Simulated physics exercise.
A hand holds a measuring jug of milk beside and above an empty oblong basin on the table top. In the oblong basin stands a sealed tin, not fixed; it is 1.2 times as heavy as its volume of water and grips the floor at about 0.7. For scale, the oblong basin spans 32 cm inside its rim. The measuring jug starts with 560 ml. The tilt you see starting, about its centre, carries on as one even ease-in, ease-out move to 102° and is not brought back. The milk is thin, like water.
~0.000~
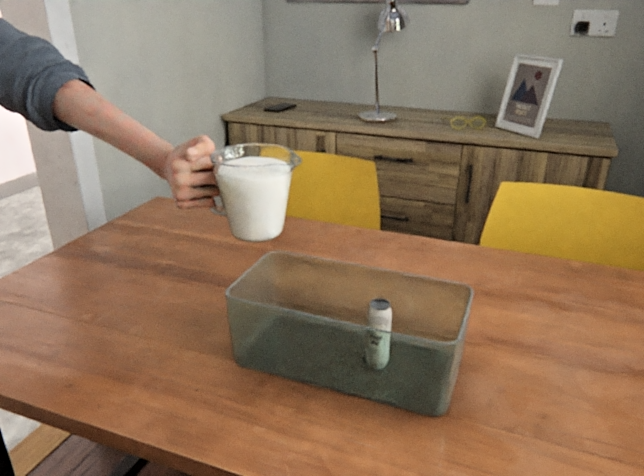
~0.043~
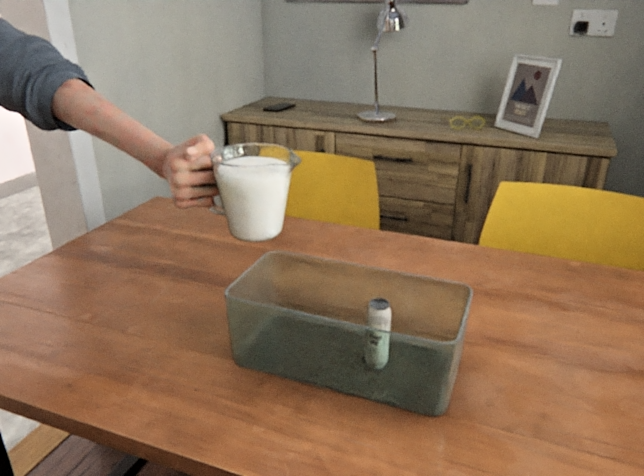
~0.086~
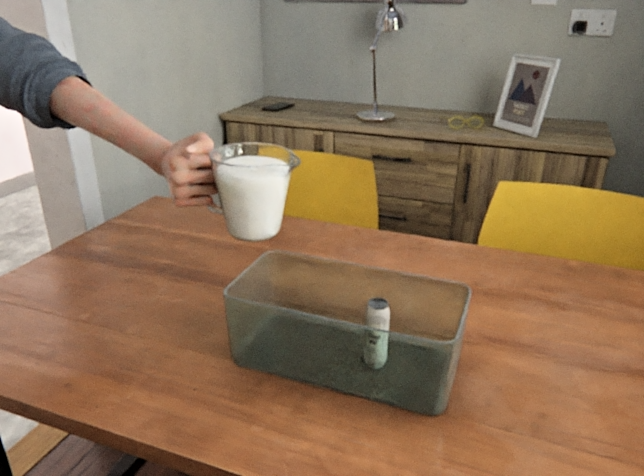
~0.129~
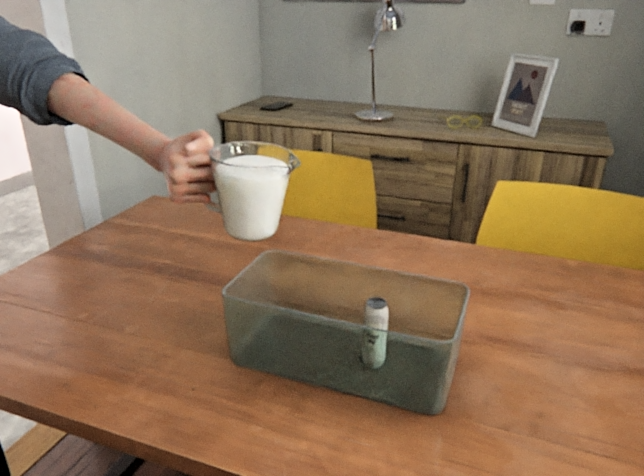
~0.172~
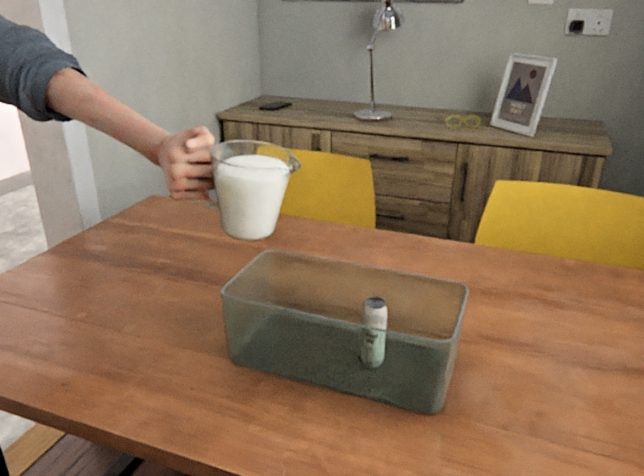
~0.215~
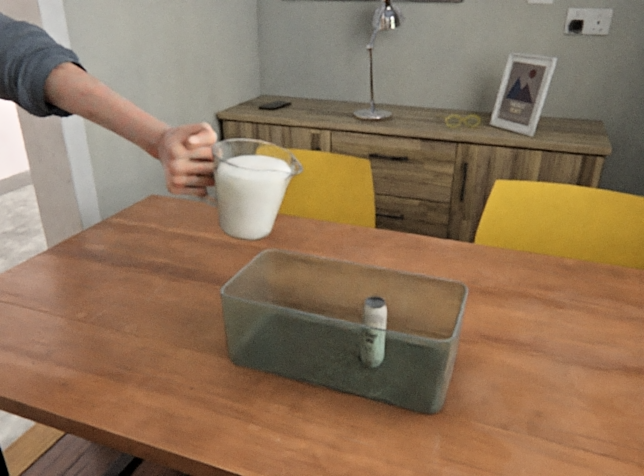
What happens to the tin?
The tin stays up.
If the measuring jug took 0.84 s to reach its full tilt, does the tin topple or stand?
Then it stays up.
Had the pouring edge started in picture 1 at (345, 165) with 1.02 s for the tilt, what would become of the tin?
Then it falls.
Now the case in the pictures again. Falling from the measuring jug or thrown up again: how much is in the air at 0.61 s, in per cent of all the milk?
Near 20 in a hundred.
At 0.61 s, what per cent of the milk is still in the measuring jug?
Near 74 in a hundred.
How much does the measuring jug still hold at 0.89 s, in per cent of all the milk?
About 20 per cent.
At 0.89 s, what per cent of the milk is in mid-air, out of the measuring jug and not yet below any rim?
Near 14 in a hundred.
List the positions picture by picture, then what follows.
It leans 0°; its right rim is at (300, 162); the milk meets the walls at (224, 162) and (290, 171); the oblong basin's rim runs from (248, 272) to (466, 315); the tin's top is at (380, 307), in the first frame.
It leans 0°; its right rim is at (300, 162); the milk meets the walls at (223, 162) and (289, 171), in the second frame.
It leans 2°; its right rim is at (300, 163); the milk meets the walls at (222, 161) and (288, 171), in the third frame.
It leans 4°; its right rim is at (299, 165); the milk meets the walls at (222, 160) and (288, 171), in the fourth frame.
It leans 7°; its right rim is at (300, 167); the milk meets the walls at (223, 160) and (289, 172), in the fifth frame.
It leans 11°; its right rim is at (302, 171); the milk meets the walls at (224, 161) and (292, 172), in the sixth frame.
After 0.61 s the tilt is 66° and 74 per cent is still to pour; the tin stands where it began.
After 0.89 s the tilt is 98° and 19 per cent is still to pour; the tin stands where it began.
After 1.19 s the tilt is 102° and 0 per cent is still to pour; the tin stands where it began.
After 1.52 s the tilt is 102° and 0 per cent is still to pour; the tin stands where it began.
In the end the tin stands where it began.
